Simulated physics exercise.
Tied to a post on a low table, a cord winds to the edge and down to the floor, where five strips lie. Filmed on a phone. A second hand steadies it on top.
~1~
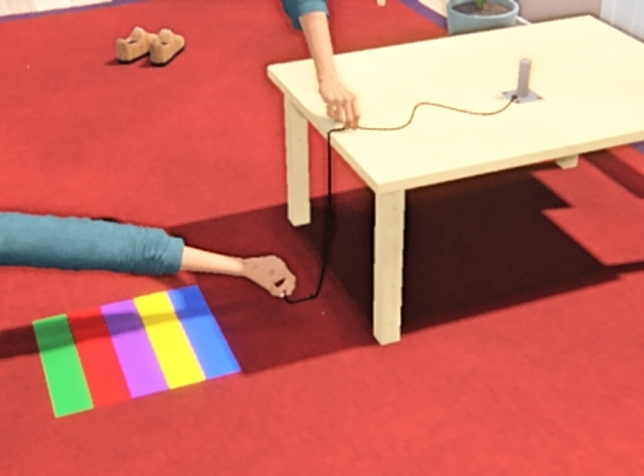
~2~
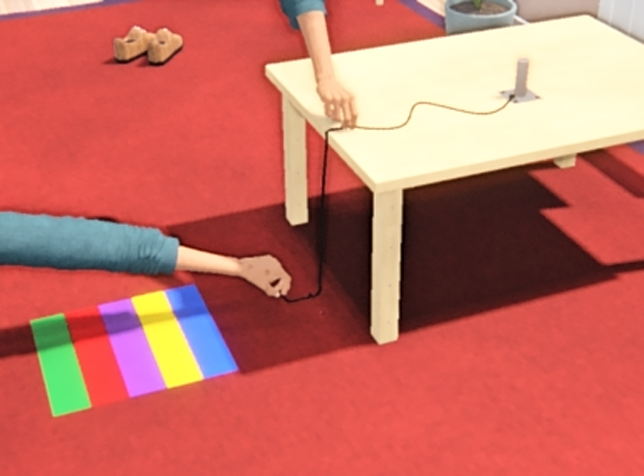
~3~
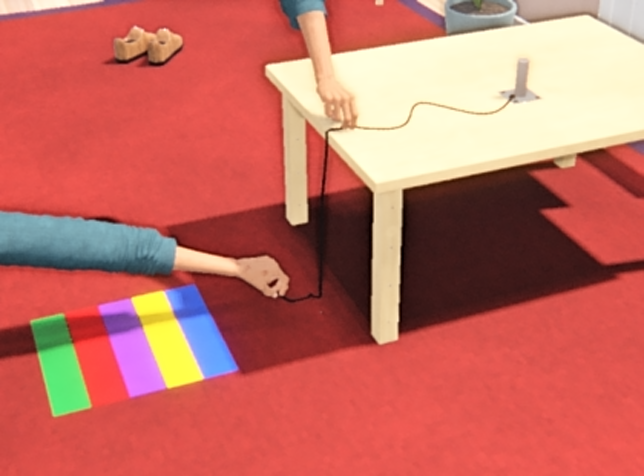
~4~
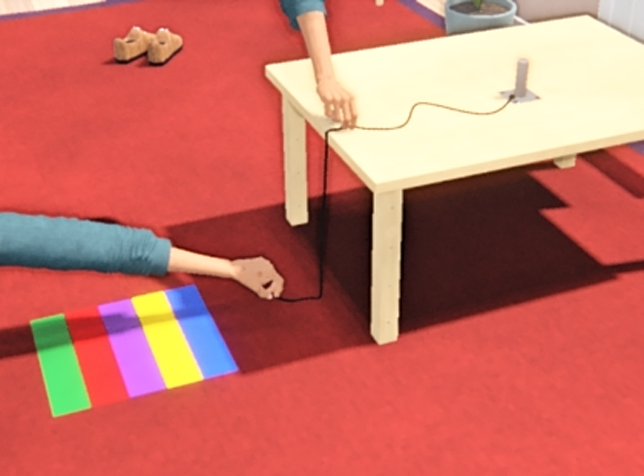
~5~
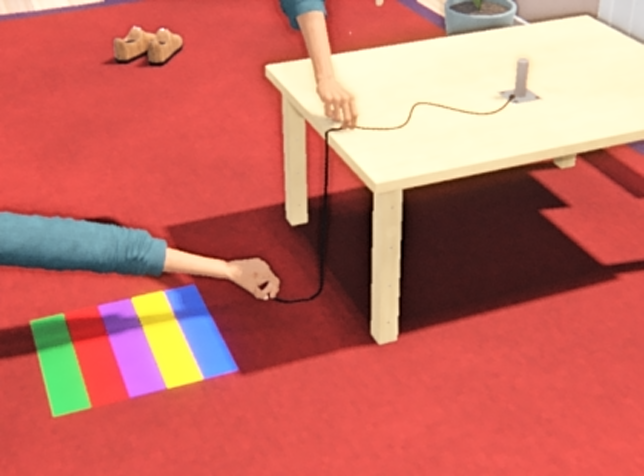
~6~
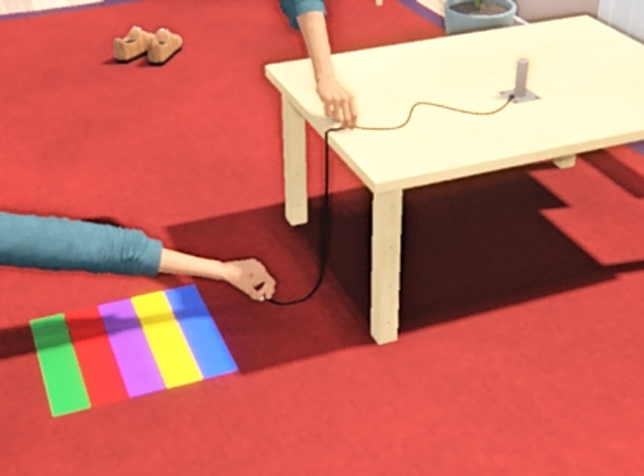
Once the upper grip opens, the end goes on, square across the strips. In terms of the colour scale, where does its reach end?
At red.
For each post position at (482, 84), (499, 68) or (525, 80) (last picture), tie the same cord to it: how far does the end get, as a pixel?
Try by try: (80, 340), (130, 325) and (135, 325).
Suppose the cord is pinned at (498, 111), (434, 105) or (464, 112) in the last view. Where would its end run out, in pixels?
The places are (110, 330), (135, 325) and (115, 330).
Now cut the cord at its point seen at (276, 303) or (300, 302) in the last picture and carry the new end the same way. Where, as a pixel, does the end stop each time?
Case by case it comes to about (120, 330) and then about (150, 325).
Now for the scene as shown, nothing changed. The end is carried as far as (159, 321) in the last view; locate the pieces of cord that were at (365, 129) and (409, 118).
First point (322, 149), second point (365, 122).
Soon after, end near (159, 321); over yellow.
After that, end near (120, 330); over purple.
At the stop, end near (97, 335); over red. It gets as far as the red strip.
